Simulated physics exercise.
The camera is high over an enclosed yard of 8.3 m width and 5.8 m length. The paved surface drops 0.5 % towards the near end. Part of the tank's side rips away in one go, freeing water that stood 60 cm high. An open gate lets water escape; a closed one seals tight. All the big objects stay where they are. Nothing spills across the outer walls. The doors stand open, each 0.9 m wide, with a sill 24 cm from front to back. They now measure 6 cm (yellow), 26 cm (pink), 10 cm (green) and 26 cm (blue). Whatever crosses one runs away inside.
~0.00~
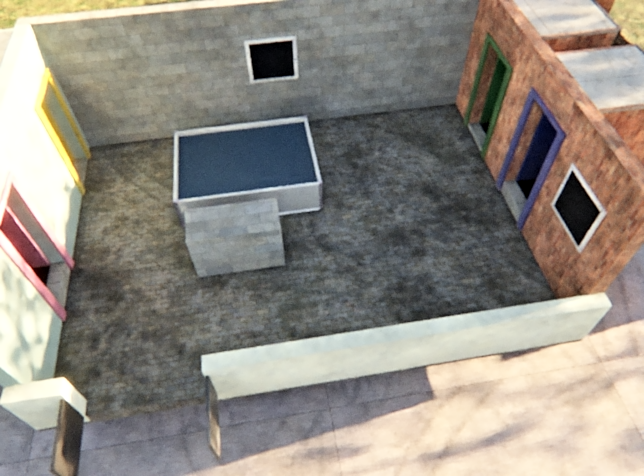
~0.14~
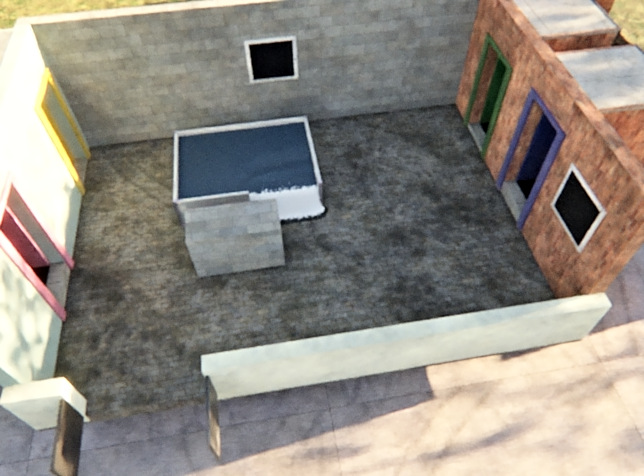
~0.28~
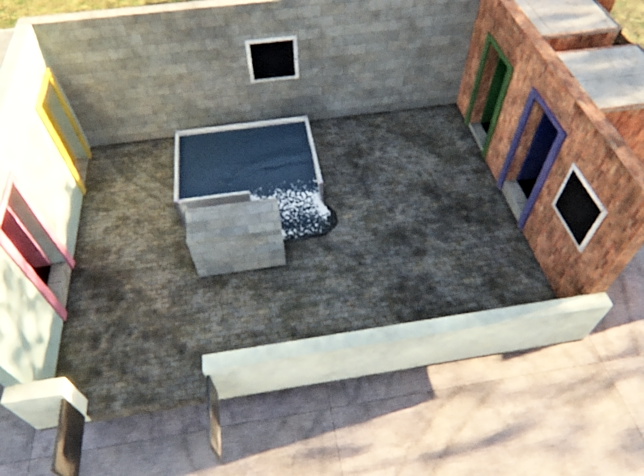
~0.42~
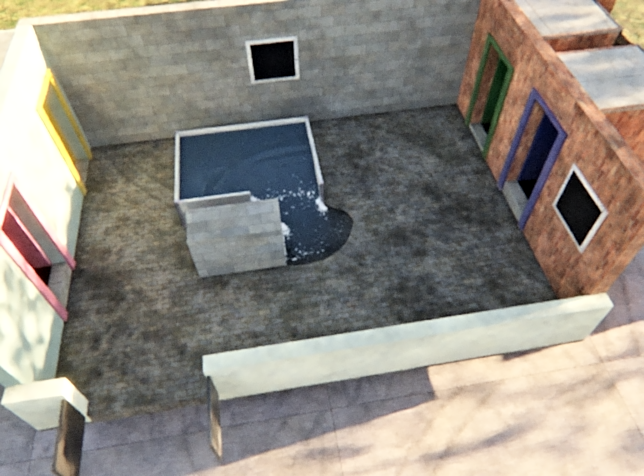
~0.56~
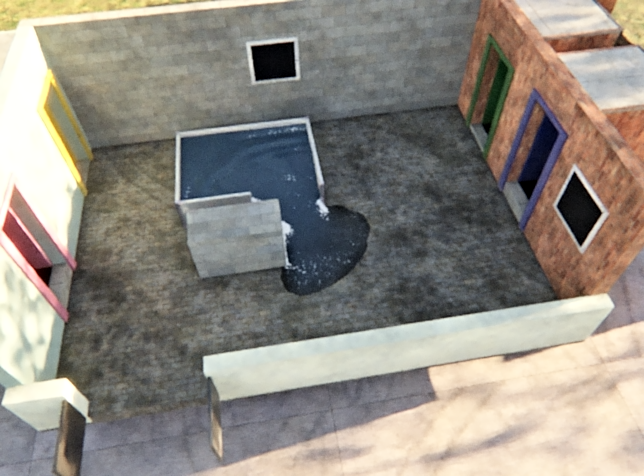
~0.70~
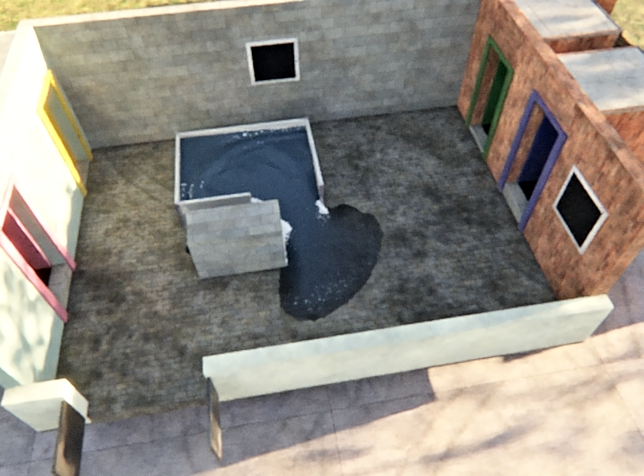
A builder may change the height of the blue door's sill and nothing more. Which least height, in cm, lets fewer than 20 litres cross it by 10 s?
It would have to be roughly 5 cm high.
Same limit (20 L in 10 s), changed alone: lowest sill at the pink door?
Roughly 8.5 cm at pink.
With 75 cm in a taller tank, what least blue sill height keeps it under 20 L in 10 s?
Some 7.5 cm.
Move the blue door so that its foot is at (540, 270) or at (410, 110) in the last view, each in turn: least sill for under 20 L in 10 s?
Roughly 19 and 8.5 cm.
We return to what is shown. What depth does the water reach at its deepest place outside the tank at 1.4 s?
Roughly 44 cm.
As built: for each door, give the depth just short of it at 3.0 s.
Depths in cm: Yellow 2, pink 11, green 0, blue 0.
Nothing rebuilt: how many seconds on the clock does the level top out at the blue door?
Around 6.0 s.
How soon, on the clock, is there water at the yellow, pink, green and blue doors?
Arrival: Yellow 2.8 s, pink 2.2 s, green 4.5 s, blue 3.6 s.
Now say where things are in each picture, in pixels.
Still water, 60 cm deep, in the tank at (245, 160); the blue door at (524, 170) is dry, in the first picture.
The front is at a hidden place, 0.3 m from the gap at (285, 204); 0.3 m2 of floor is wet, 60 cm left at the back, in the second picture.
The front is at (284, 239), 0.7 m from the gap at (286, 204); 1.0 m2 of floor is wet, 60 cm left at the back, in the third picture.
Water pours out at (287, 206) and has run 1.2 m, to (295, 262); about 10 cm deep outside, 60 cm at the back, in the fourth picture.
The gap is at (287, 206), the front 1.8 m out at (303, 290); the back of the tank holds 57 cm, in the fifth picture.
The front is at (303, 315), 2.3 m from the gap at (287, 206); 3.7 m2 of floor is wet, 52 cm left at the back; 2.9 m in a straight line remain to the blue door at (526, 172), in the sixth picture.
After 1.4 s water covers 20 % of the floor, deepest (44 cm) near (280, 234); it has not reached the blue door.
After 3.0 s water covers 45 % of the floor, deepest (36 cm) near (570, 323); it has not reached the blue door.
After 10.0 s water covers 100 % of the floor, deepest (12 cm) near (184, 138); 6 cm at the blue door, 0 litres in over its 26 cm sill.
At the blue door as built, the water arrived by 3.6 s and peaked near 9 cm at 5.8 s.
With a sill of 4.5 cm, 28 litres would have come in within the 10 s; with 6.5 cm, 9 litres. So under 20 litres takes about 5 cm.
